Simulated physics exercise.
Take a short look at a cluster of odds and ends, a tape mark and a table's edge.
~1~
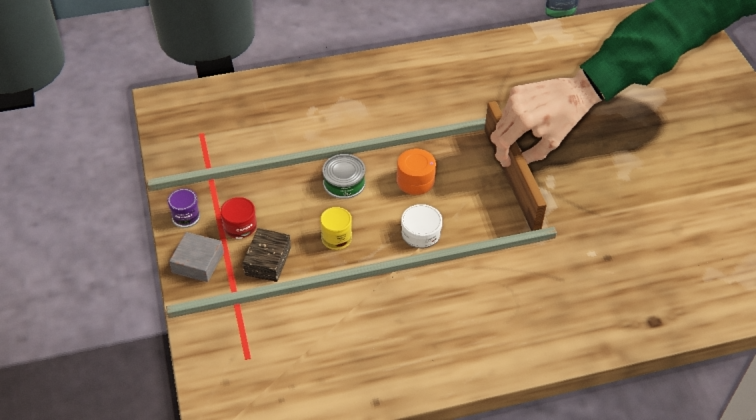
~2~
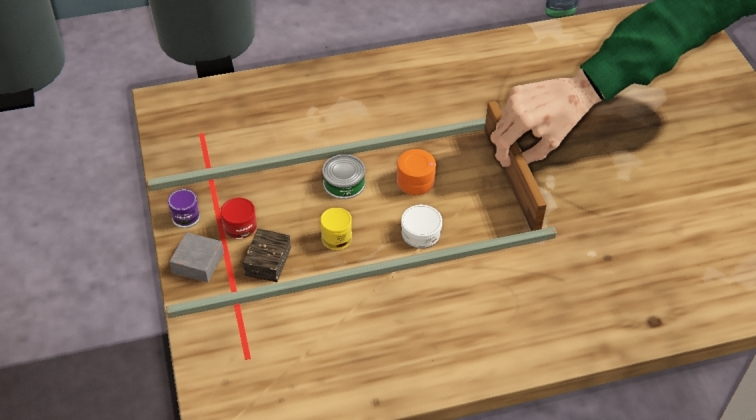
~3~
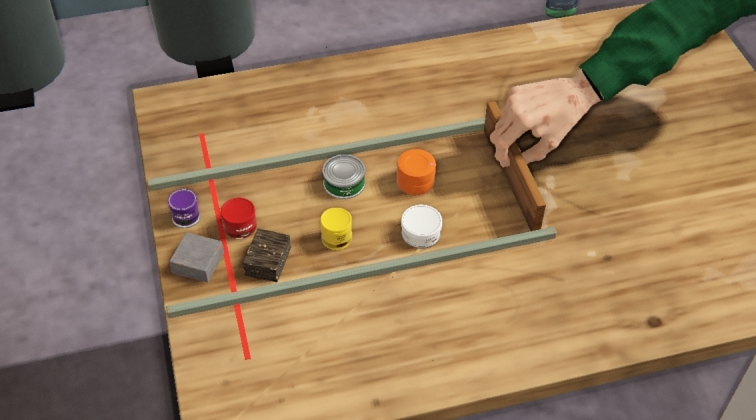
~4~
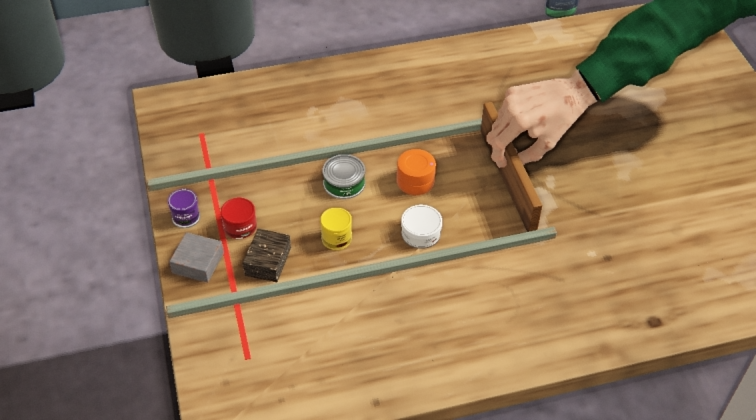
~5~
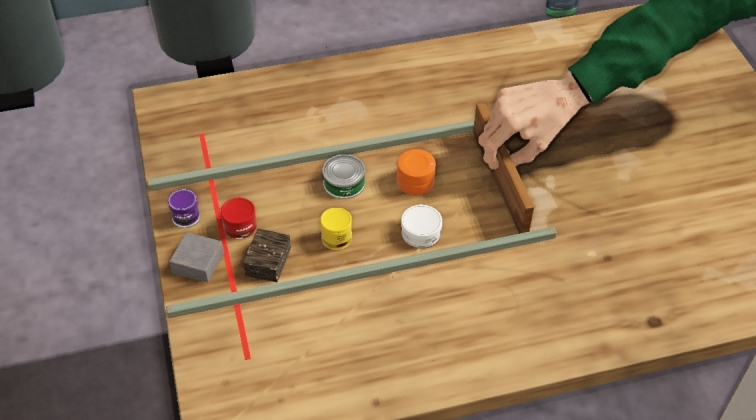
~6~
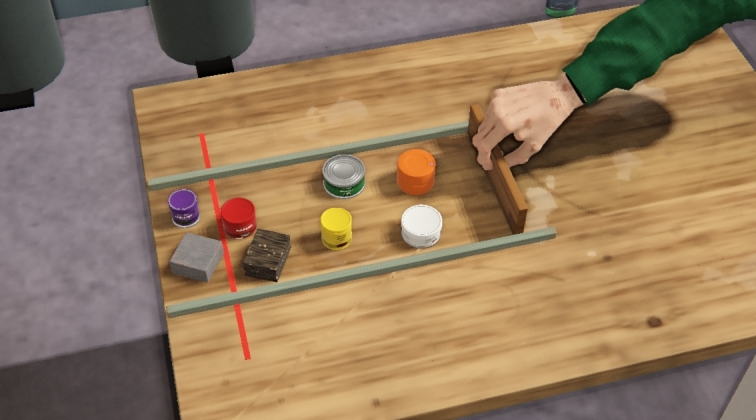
A hand in a green sleeve held a wooden board upright between two rails, then slid it slightly left toward some small colourful pots and blocks, which stayed still near a red tape line.
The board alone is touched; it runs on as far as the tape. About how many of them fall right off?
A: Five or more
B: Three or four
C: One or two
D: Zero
C.
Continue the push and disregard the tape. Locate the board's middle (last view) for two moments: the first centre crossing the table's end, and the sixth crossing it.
Earlier crossing: About (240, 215); later crossing: About (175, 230).
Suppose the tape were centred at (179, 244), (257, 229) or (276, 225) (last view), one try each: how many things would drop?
The counts: 4, 0 and 0.
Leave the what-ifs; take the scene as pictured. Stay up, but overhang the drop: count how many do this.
In total, 2 of them.
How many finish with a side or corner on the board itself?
So the total is 4.
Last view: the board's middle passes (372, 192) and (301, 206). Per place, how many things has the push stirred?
Counts: 4 / 5.
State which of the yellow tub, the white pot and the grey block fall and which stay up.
Once everything settles, the yellow tub remains in place, the white pot remains in place and the grey block has fallen.
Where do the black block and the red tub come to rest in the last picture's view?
The black block finishes at (172, 274); the red tub finishes at (167, 237).
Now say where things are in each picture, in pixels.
Purple pot (184, 208); grey block (197, 257); red tub (239, 218); board (514, 165); tape (223, 236), in the first frame.
Grey block (197, 257); white pot (421, 227), in the second frame.
Red tub (239, 219); green pot (344, 176), in the third frame.
Purple pot (184, 208); orange lid (416, 172), in the fourth frame.
Grey block (197, 257); board (502, 167), in the fifth frame.
Purple pot (184, 208); grey block (197, 257); red tub (239, 219); board (496, 169); tape (223, 236), in the sixth frame.
Soon after, none off yet; purple pot at rest near (184, 208); grey block at rest near (197, 257); red tub at rest near (239, 219).
At rest, the number that fall off is one or two; fallen, grey block.
